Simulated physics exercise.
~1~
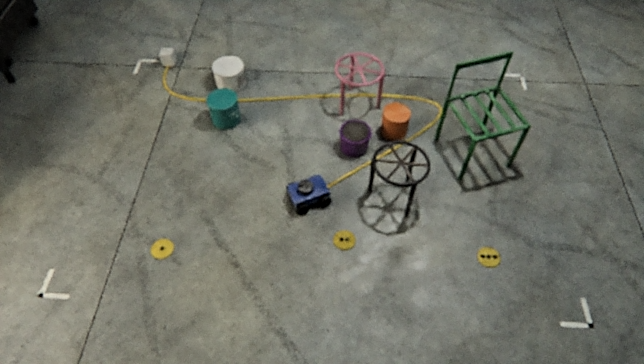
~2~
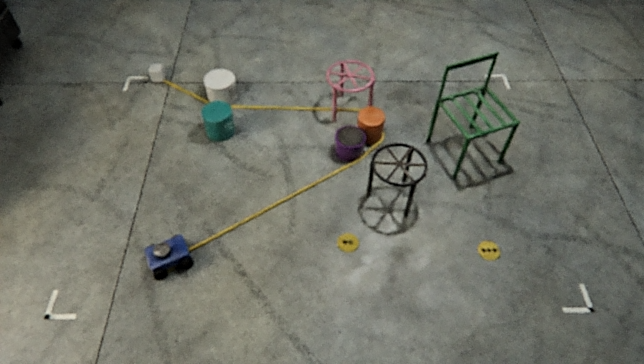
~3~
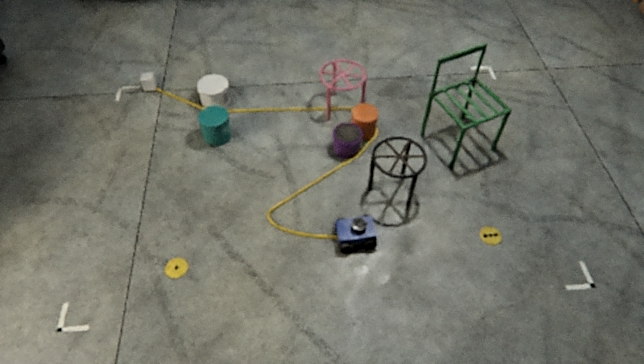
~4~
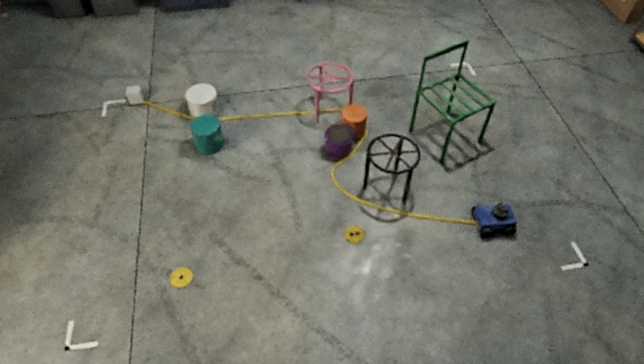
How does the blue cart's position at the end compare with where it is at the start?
The cart starts near the middle of the floor, to the left of the black stool, and ends well over to the right, beyond the stool and where the third yellow mark is.
We see a small blue cart trailing a yellow lead among bins, stools and a green chair; it drives left to the first yellow mark as the orange tub shifts slightly toward the purple pot, then heads right past the second, ending at the third, lead curving behind.
